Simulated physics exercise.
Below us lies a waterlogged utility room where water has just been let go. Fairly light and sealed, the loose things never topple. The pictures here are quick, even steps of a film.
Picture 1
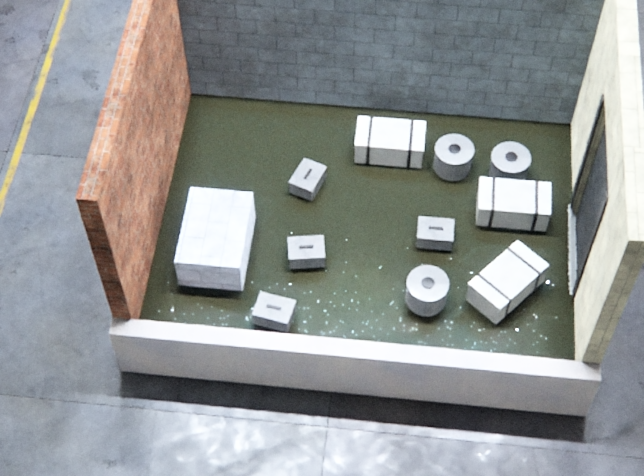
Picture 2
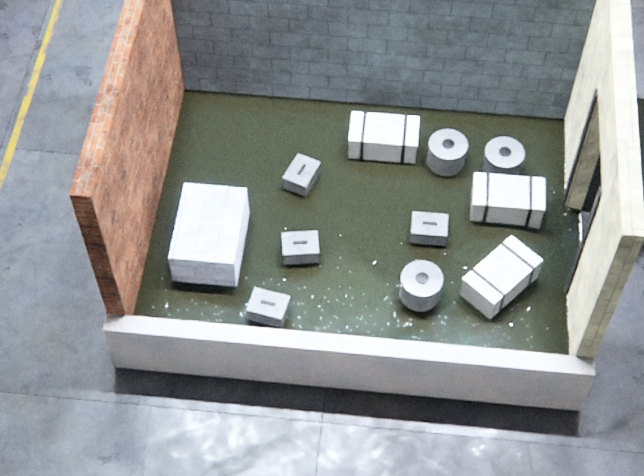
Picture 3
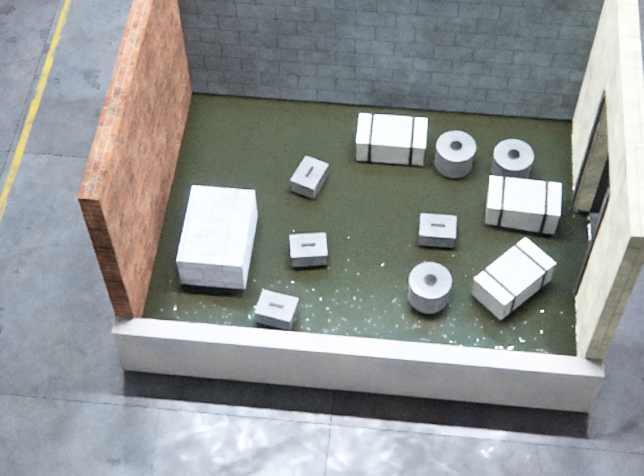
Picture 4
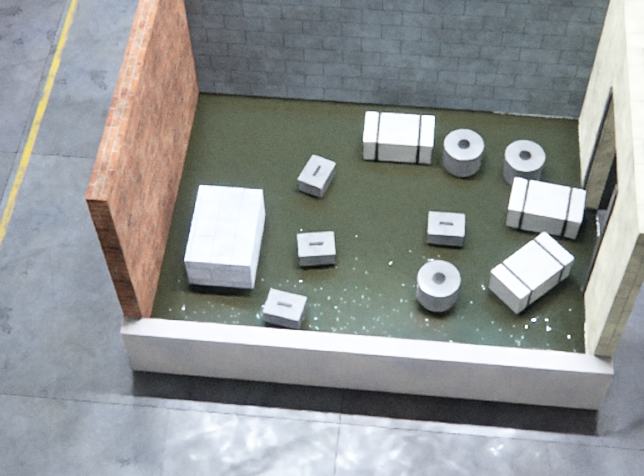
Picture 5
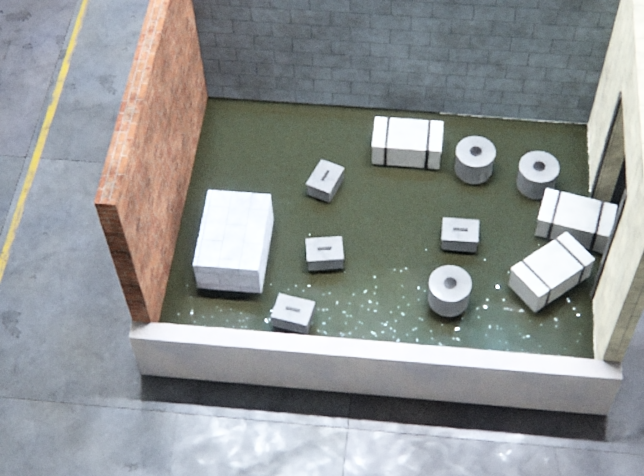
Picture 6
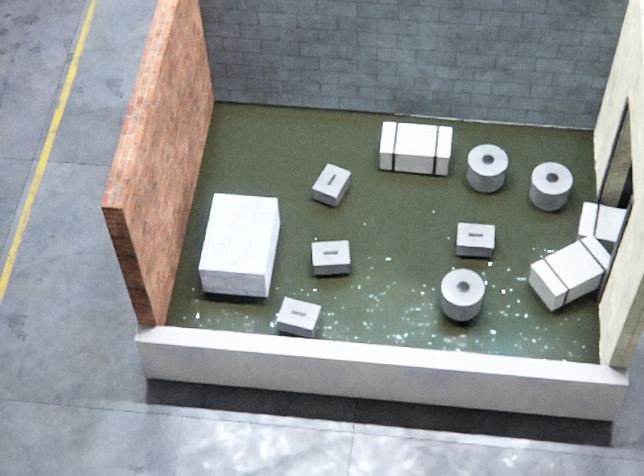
White strapped trunks float rightward across murky water toward an opening in the right wall.
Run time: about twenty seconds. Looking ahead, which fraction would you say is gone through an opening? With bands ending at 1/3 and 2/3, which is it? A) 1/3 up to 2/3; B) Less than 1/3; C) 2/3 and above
C.
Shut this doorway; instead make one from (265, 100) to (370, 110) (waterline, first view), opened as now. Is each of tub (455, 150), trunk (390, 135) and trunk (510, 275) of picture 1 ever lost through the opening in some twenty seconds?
Result by object, in the order asked: Flushed / flushed / not flushed.
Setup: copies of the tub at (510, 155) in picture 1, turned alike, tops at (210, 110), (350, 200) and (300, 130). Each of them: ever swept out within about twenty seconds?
In order: Never exits; exits; never exits.
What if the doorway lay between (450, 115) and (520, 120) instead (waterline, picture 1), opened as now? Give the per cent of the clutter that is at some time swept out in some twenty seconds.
About 60 percent.
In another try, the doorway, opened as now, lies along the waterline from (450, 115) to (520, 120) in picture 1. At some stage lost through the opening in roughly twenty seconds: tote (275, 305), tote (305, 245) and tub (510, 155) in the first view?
First trapped, second trapped, third lost.
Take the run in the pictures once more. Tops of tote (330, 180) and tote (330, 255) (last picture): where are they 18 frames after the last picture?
The first should be around (397, 189) and the second around (394, 266).
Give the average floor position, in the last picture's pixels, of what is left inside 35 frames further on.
That averages to about (465, 272) on the floor.
A moment on, 3 of 10 are out; 7 afloat.
Next, 6 of 10 are out; 4 afloat.
Later, 7 of 10 are out; 3 afloat.
In the end, 7 of 10 are out; 3 afloat.
